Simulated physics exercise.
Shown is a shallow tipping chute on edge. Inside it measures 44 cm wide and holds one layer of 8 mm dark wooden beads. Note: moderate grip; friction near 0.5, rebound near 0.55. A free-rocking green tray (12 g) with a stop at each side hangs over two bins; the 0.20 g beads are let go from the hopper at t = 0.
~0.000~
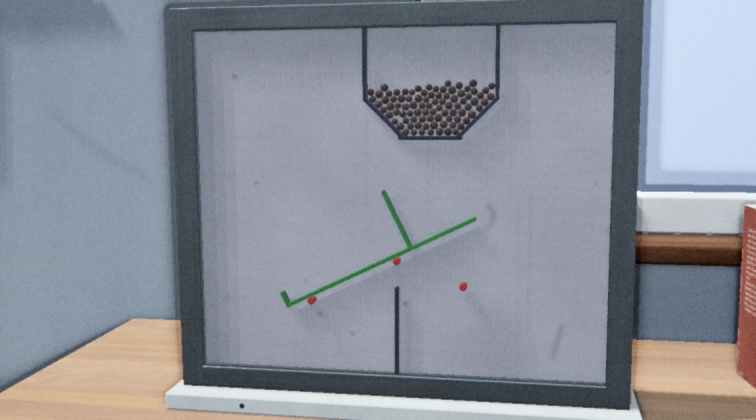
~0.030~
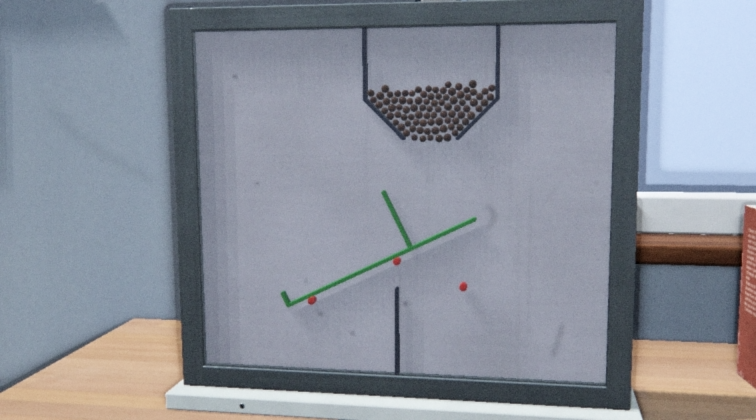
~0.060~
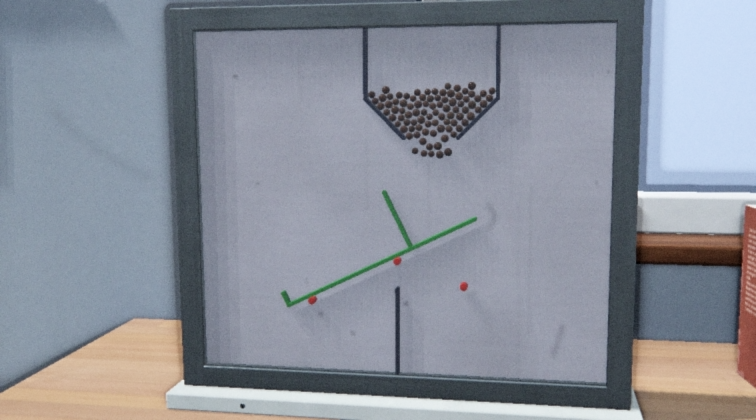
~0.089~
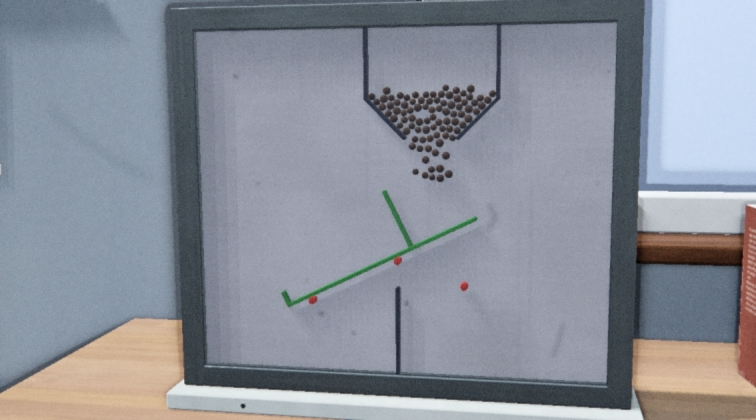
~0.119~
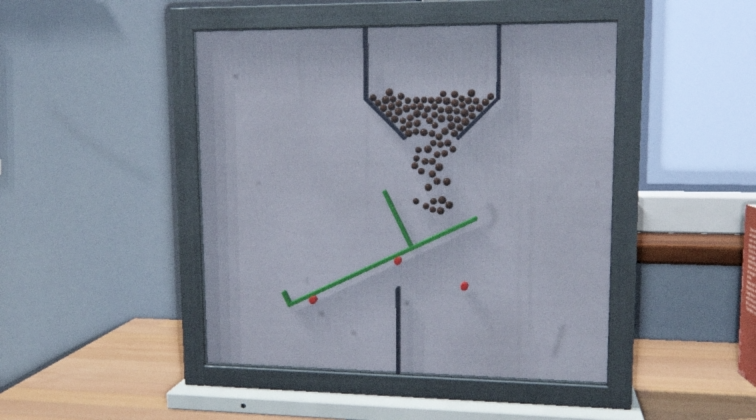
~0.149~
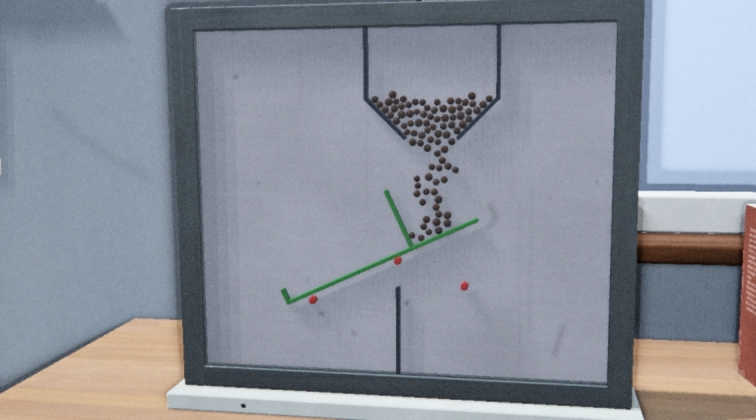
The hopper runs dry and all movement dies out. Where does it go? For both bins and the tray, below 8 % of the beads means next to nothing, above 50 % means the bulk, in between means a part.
In the left bin almost none, in the right bin the majority, and on the tray a portion.
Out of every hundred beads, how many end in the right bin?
It comes to about 85 percent.
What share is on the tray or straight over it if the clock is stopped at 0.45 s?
About 55 percent.
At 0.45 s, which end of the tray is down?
Right.
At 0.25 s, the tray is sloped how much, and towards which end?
It's sloping around 10° down towards the left end.
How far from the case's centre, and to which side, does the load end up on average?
It sits around 10 cm right of centre.
After 0.25 s 75 % have left the hopper; tray left end down 11°; on or over it 75 %, past it to the left 0 %, to the right 0 %.
After 0.80 s 100 % have left the hopper; tray right end down 16°; on or over it 20 %, past it to the left 0 %, to the right 80 %.
Settled by 2.1 s, left bin 0 %, right bin 85 %, tray 15 %; tray left end down 26°.
